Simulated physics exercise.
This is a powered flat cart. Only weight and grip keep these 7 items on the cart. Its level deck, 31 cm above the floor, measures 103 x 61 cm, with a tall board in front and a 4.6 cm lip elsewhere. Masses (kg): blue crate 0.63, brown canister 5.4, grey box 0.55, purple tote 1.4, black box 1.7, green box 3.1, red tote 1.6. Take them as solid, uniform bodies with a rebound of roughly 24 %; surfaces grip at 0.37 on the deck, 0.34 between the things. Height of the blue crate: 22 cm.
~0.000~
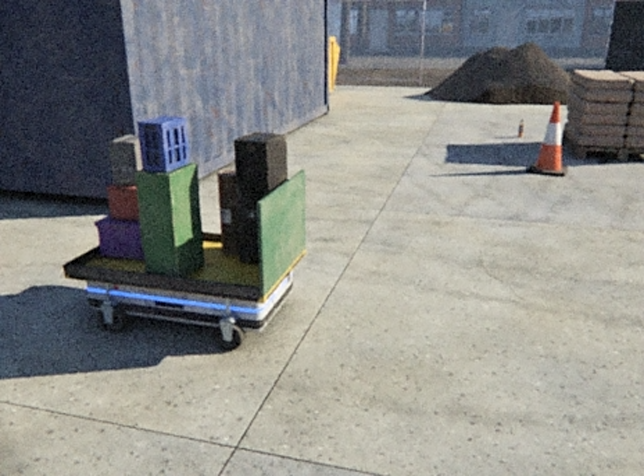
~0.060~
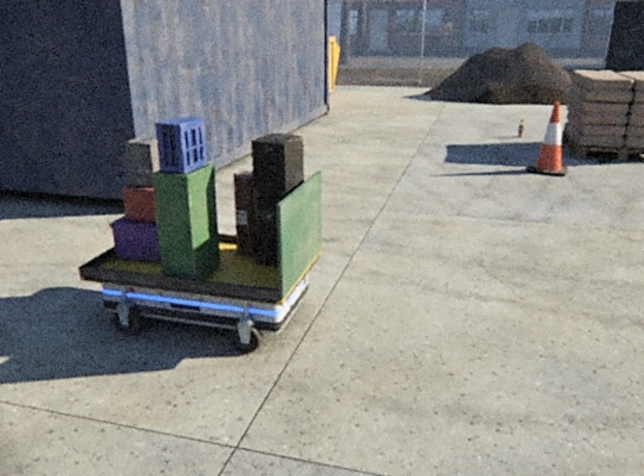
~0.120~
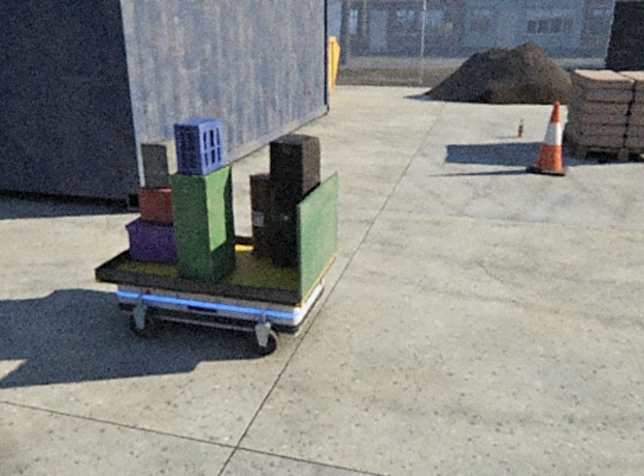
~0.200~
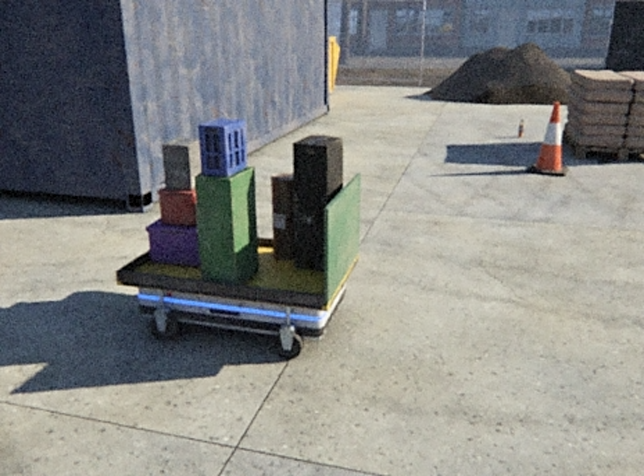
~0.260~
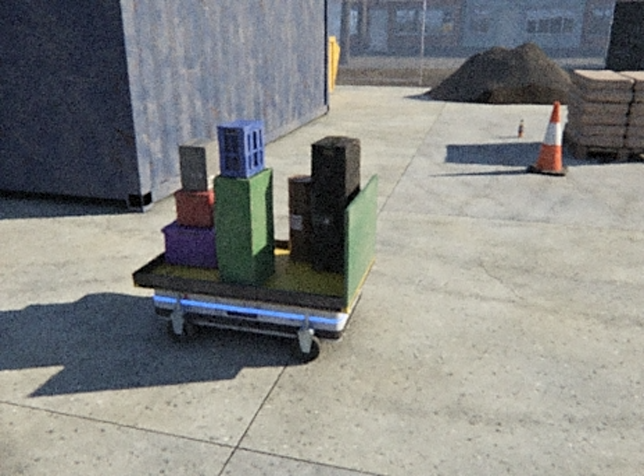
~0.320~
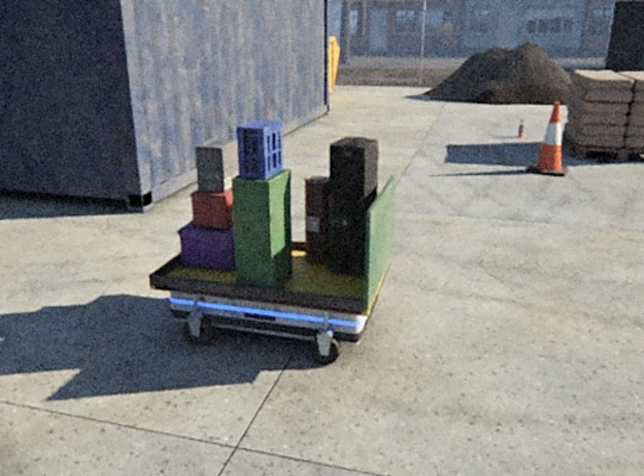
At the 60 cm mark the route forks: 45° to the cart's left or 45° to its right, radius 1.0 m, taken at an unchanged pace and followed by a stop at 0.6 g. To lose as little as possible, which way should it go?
The load fares better going left.
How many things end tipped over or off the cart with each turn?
Turning left 2, turning right 4.
Turning left. By 1.02 s, cart 153 cm along, turned 43°; brown canister tilted 63° near (497, 219); blue crate 2 cm from its spot near (495, 139); black box 17 cm from its spot.
By 1.52 s, cart 188 cm along, turned 45°, stopped; brown canister on its side near (548, 225); blue crate tilted 27° near (586, 132); green box tilted 27°.
When it is over (2.9 s), off the cart, blue crate; lying over on the cart, brown canister; not toppled but over 10 cm from the start, grey box, black box, green box and red tote; purple tote within 10 cm of the start. End places, in pixels of the last picture, brown canister near (543, 226).
Turning right instead, blue crate, brown canister, black box and green box tipped over or off the cart, 4 of 7 in all.
